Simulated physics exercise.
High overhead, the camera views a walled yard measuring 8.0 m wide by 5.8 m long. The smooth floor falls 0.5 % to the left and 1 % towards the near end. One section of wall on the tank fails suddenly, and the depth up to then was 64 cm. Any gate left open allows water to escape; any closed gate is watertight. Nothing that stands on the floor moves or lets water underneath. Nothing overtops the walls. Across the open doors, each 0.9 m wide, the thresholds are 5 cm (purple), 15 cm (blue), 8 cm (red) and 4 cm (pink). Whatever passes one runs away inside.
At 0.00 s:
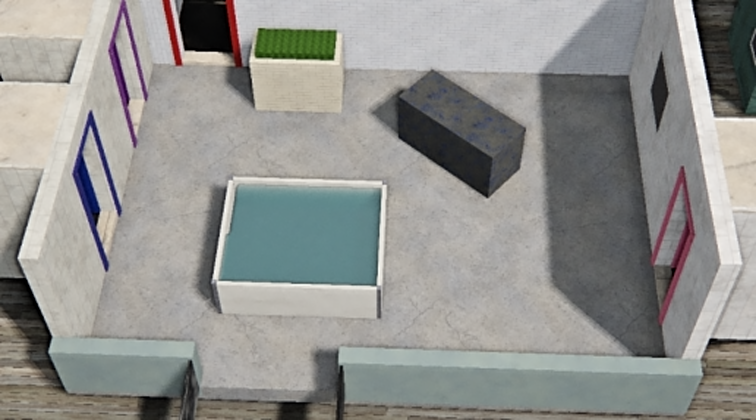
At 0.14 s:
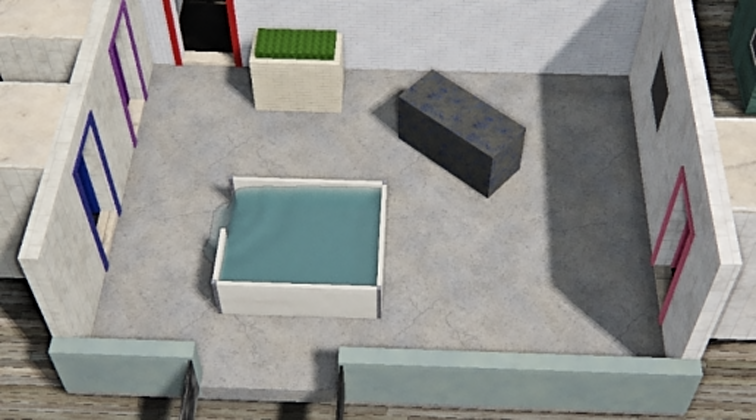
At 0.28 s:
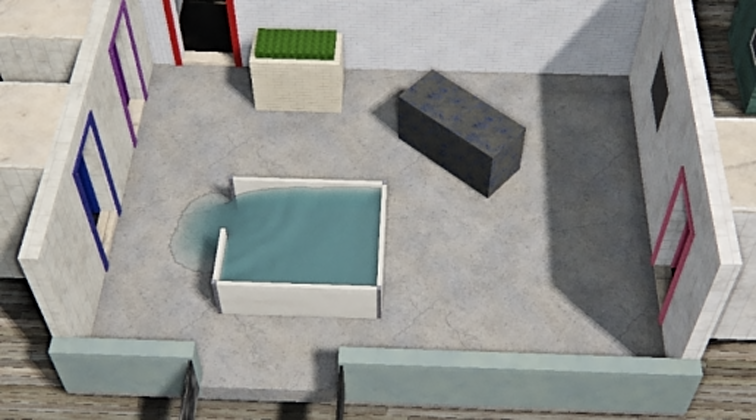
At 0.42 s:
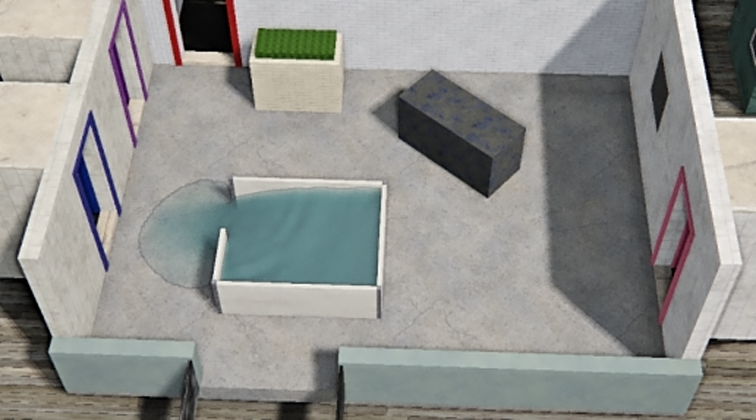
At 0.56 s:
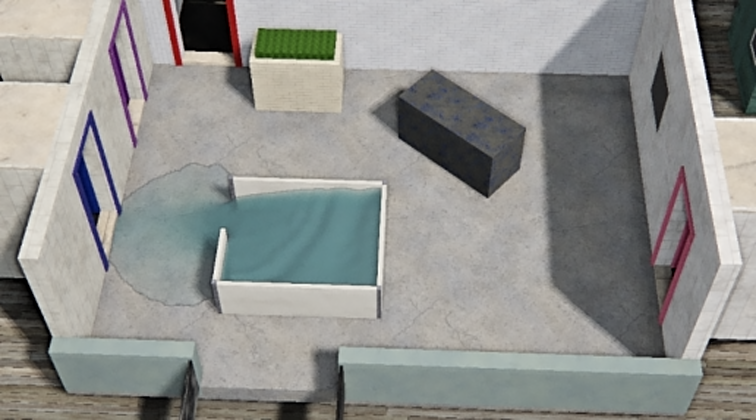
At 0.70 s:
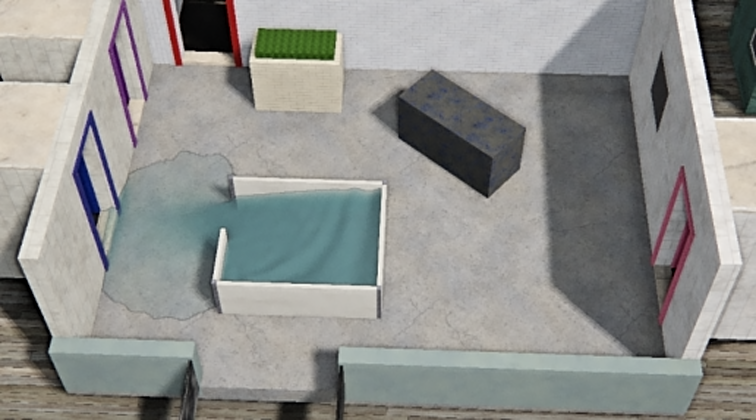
At first, teal water lies still in a low, pale rectangular tank in a walled yard, near a green-topped planter and a dark block. Then part of the tank's left side opens, and water pours through the gap, fanning across the grey floor in a widening, thinning sheet to the blue-framed doorway.
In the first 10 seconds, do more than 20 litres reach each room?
At the purple door, more than that; at the blue door, more than that; at the red door, more than that; at the pink door, not that much.
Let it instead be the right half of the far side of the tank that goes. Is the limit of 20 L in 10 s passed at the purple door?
Note: Purple door, beyond the limit.
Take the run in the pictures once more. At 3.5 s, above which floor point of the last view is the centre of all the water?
(242, 234).
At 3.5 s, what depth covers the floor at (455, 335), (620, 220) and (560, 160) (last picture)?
Approximately 0, 0 and 0 centimetres, going through them in turn.
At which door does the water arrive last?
Pink.
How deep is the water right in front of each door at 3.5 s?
Centimetres: Purple 9 / blue 23 / red 17 / pink 0.
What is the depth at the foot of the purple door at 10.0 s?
8.0 cm.
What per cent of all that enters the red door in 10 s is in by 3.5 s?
Some 30 per cent by then.
After 1.4 s water covers 15 % of the floor and is deepest (36 cm) near (225, 223); purple door 9 cm at the sill, 0 L in, blue door 34 cm at the sill, 55 L in, red door not reached, pink door not reached.
After 2.2 s water covers 20 % of the floor and is deepest (34 cm) near (116, 230); purple door 12 cm at the sill, 12 L in, blue door 33 cm at the sill, 149 L in, red door 9 cm at the sill, 0 L in, pink door not reached.
After 3.5 s water covers 30 % of the floor and is deepest (26 cm) near (85, 367); purple door 9 cm at the sill, 33 L in, blue door 23 cm at the sill, 235 L in, red door 17 cm at the sill, 37 L in, pink door not reached.
After 6.0 s water covers 55 % of the floor and is deepest (18 cm) near (85, 367); purple door 7 cm at the sill, 47 L in, blue door 16 cm at the sill, 276 L in, red door 14 cm at the sill, 95 L in, pink door not reached.
After 10.0 s water covers 85 % of the floor and is deepest (12 cm) near (85, 367); purple door 8 cm at the sill, 71 L in, blue door 11 cm at the sill, 279 L in, red door 9 cm at the sill, 121 L in, pink door 5 cm at the sill, 0 L in.
